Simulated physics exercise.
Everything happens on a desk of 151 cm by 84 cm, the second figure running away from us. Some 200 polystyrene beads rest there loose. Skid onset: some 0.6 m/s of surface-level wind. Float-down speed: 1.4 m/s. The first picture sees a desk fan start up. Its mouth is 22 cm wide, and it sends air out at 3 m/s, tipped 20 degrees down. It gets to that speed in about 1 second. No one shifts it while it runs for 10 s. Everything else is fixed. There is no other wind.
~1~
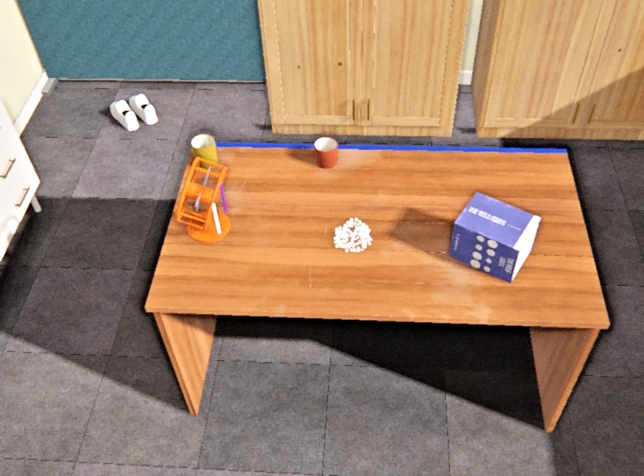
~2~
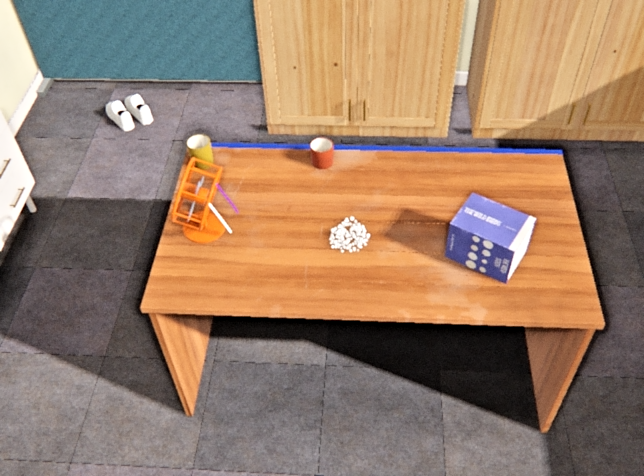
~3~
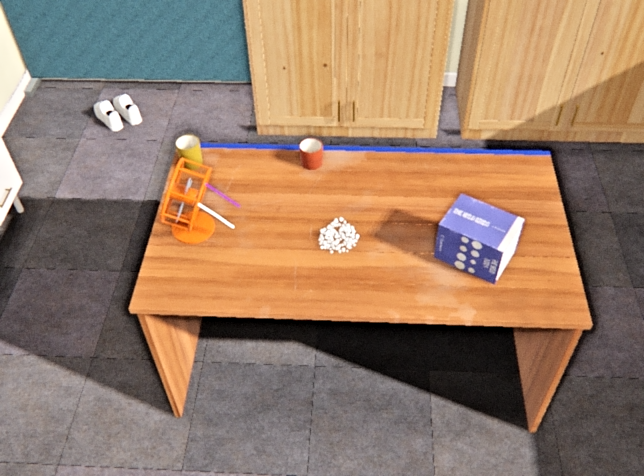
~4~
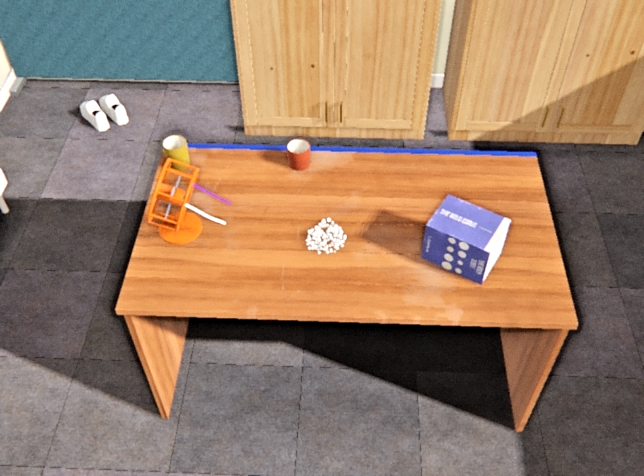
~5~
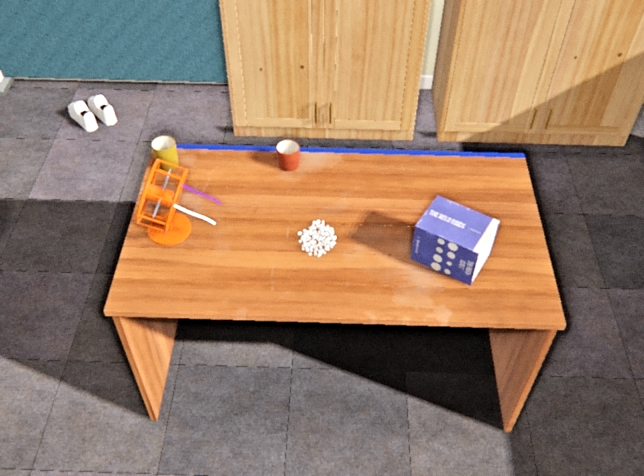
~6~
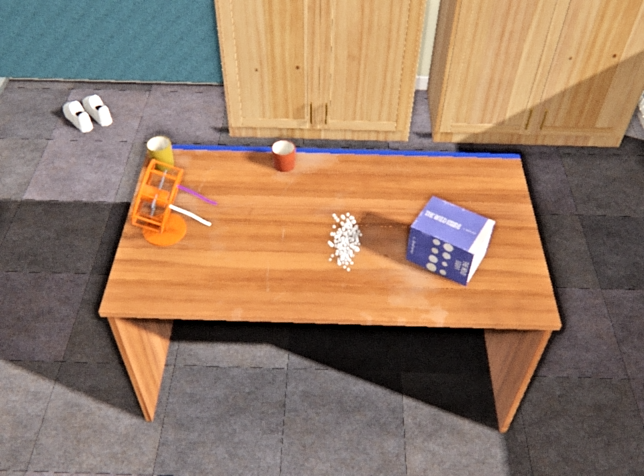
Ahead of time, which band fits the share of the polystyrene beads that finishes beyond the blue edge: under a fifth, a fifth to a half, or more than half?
Under a fifth.
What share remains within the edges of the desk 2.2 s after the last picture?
Near 1 %.
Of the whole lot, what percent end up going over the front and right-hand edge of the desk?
Roughly 30 per cent at the front edge and 70 per cent at the right-hand edge.
Then, 1.0 s after the last picture, 6 % are on the move or not yet settled, 1 % are over the blue edge.
Then, 2.2 s after the last picture, 1 % are on the move or not yet settled, 1 % are over the blue edge.
Then, 4.6 s after the last picture, 0 % are on the move or not yet settled, 1 % are over the blue edge.
Then, 9.1 s after the last picture, at the end, 1 % are over the blue edge.
